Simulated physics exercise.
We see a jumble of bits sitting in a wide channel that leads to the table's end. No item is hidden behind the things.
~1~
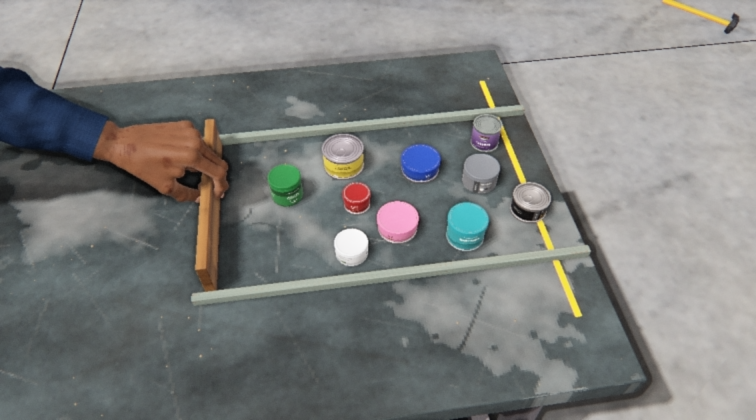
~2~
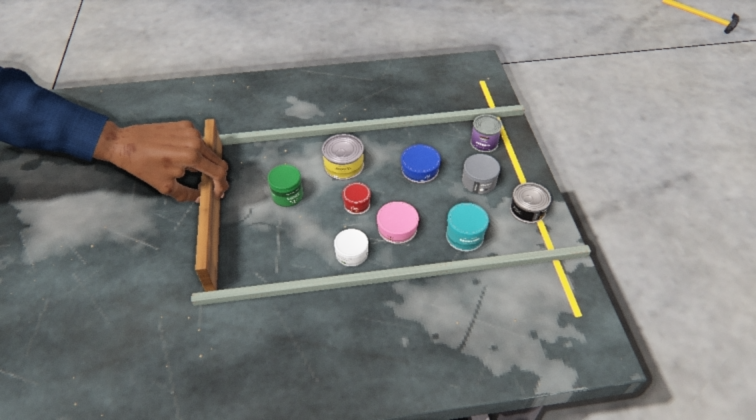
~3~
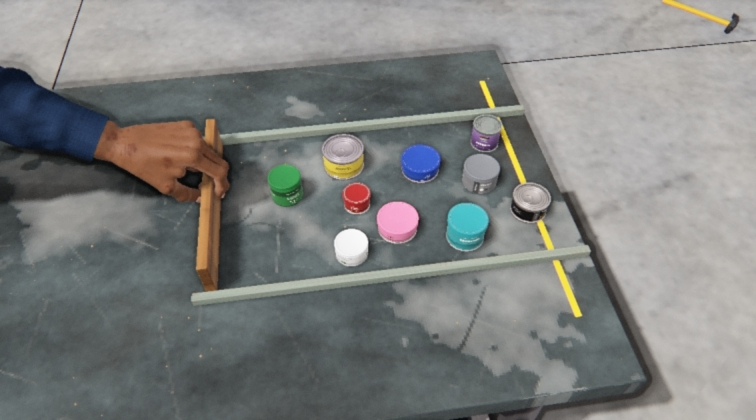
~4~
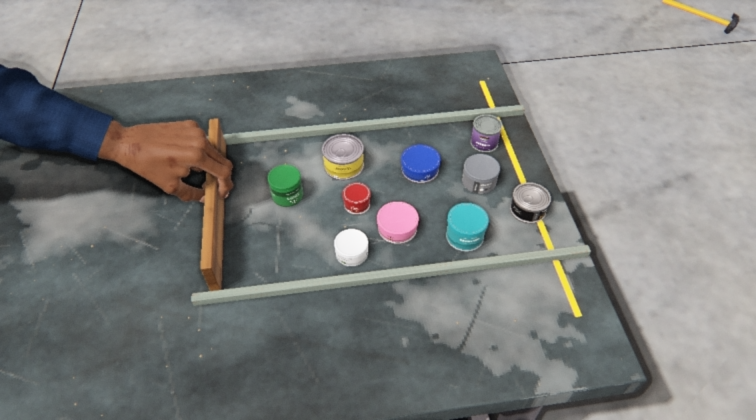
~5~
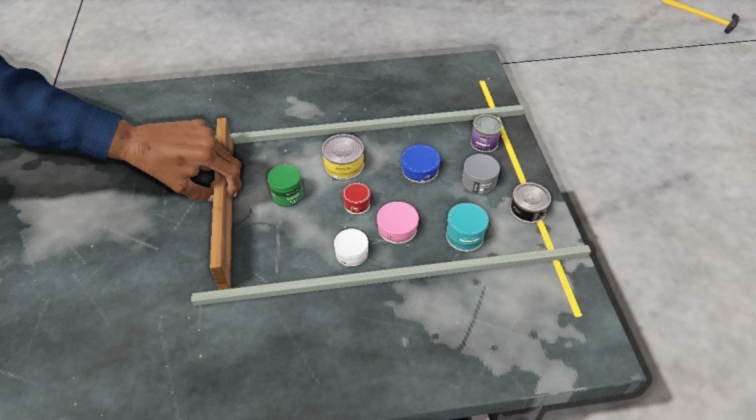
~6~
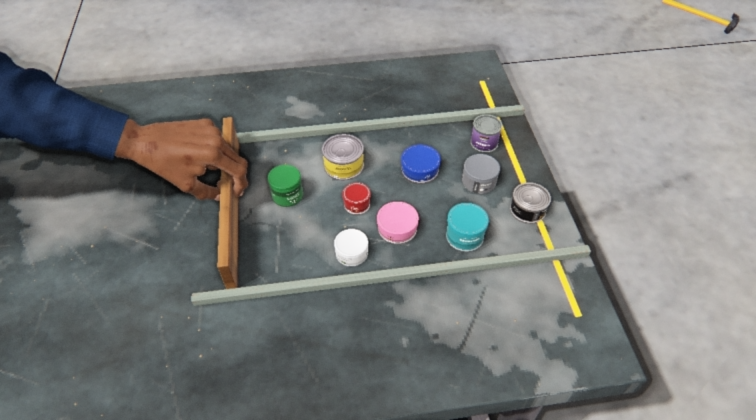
A hand held a wooden board upright at the left of a table, then slid it slightly right between two pale strips, while the ten colourful tins and pots ahead of it stayed still.
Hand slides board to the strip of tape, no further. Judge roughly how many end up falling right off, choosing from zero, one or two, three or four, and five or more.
It is five or more.
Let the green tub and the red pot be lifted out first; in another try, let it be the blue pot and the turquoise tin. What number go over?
That makes 4 fallen, then 3 fallen in the other try.
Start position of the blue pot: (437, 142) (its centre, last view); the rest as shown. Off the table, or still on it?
From that start the object does not stay.
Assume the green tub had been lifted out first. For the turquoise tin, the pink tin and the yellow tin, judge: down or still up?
Turquoise tin: Over the edge. Pink tin: Still there. Yellow tin: Still there.
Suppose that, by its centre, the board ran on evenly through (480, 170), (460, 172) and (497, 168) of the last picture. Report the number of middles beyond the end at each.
In order, that gives 0, then 0, then 1.
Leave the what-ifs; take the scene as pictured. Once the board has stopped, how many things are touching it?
5 of them.
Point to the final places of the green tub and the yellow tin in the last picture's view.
The green tub settles near (534, 157); as for the yellow tin, near (526, 130).
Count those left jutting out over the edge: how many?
The total comes out at 2.
Early on, none off yet; black tin at rest near (530, 203); purple tin at rest near (486, 134); grey tub at rest near (481, 174).
Finally, the number that fall off is five or more; lost, blue pot, turquoise tin, grey tub, purple tin and black tin.
